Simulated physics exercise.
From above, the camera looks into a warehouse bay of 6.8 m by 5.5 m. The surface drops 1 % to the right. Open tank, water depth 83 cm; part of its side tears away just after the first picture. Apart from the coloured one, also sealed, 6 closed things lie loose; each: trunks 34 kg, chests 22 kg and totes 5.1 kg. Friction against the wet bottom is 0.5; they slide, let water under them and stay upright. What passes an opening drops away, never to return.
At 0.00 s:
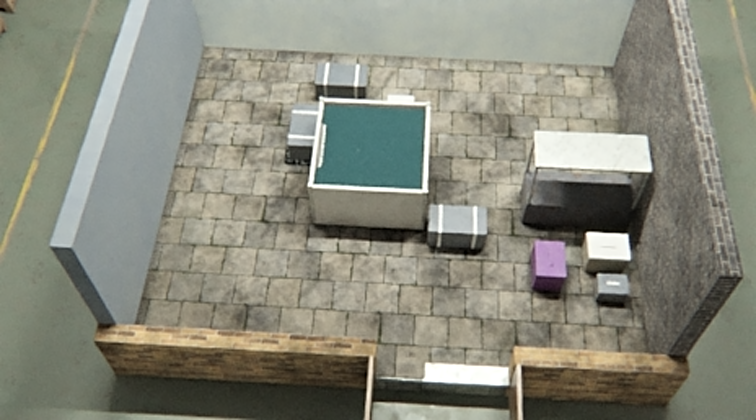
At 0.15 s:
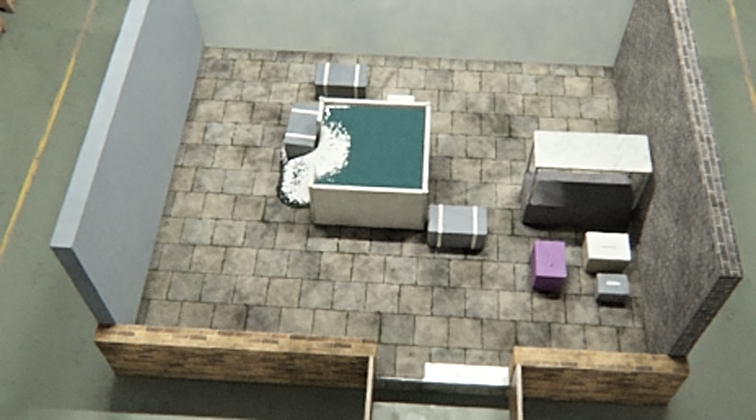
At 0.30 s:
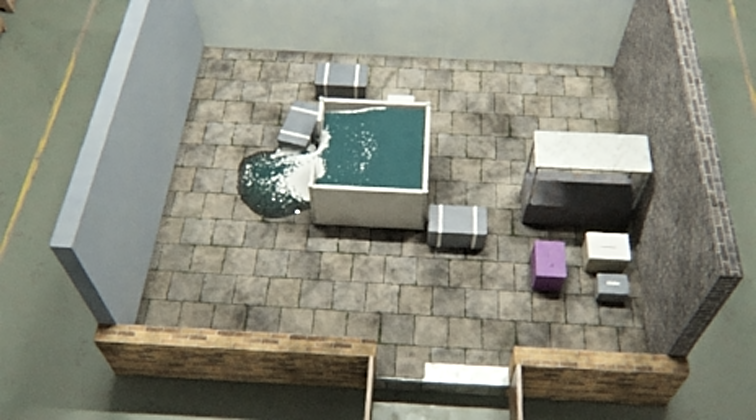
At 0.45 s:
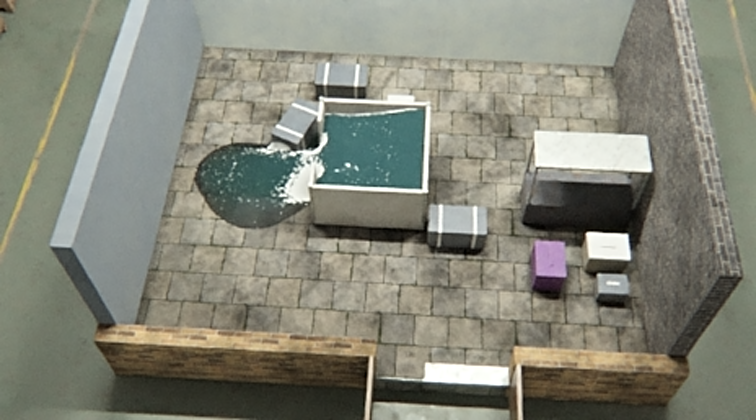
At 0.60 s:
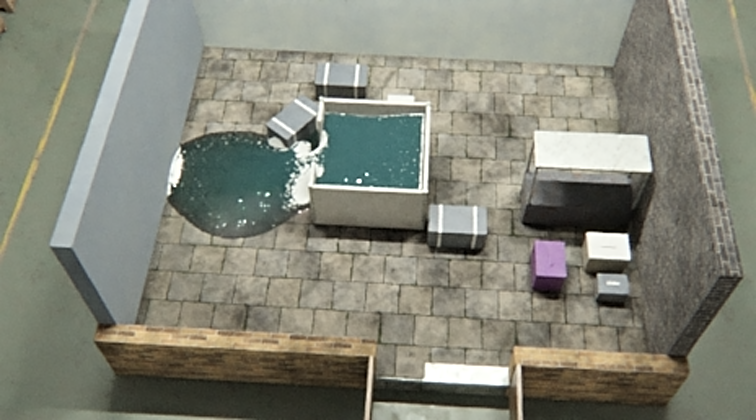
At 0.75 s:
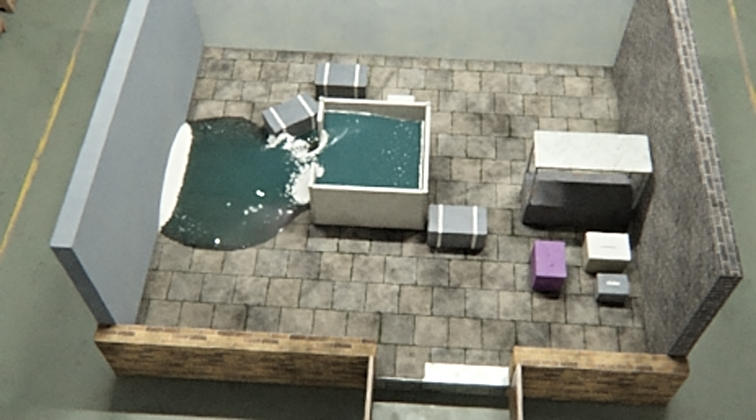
Water pours from the tank's left side, spreads across the floor and shifts a grey chest.
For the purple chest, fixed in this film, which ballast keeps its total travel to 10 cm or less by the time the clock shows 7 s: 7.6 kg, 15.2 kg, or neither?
It passes at no setting.
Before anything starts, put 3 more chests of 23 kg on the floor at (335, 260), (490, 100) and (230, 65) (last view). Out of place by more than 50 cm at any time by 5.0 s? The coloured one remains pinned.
In that order: Under, under, more.
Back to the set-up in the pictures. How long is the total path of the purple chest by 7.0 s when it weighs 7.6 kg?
Total path: Approx. 40 cm.
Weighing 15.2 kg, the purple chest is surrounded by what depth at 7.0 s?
About 7 cm.
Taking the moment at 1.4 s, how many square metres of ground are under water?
That flooded area is roughly 10.0 m2.
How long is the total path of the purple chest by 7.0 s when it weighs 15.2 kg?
I'd say close to 30 cm in total.
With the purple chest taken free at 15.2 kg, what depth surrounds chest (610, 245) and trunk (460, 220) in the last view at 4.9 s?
About 0 and 3 cm.
After 1.4 s the purple chest would be 0 cm from its start with 7.6 kg and 0 cm from its start with 15.2 kg; 0 cm of water round it then.
After 3.1 s the purple chest would be 0 cm from its start with 7.6 kg and 0 cm from its start with 15.2 kg; 0 cm of water round it then.
After 4.9 s the purple chest would be 17 cm from its start with 7.6 kg and 0 cm from its start with 15.2 kg; 4 cm of water round it then.
After 7.0 s the purple chest would be 33 cm from its start with 7.6 kg and 31 cm from its start with 15.2 kg; 7 cm of water round it then.
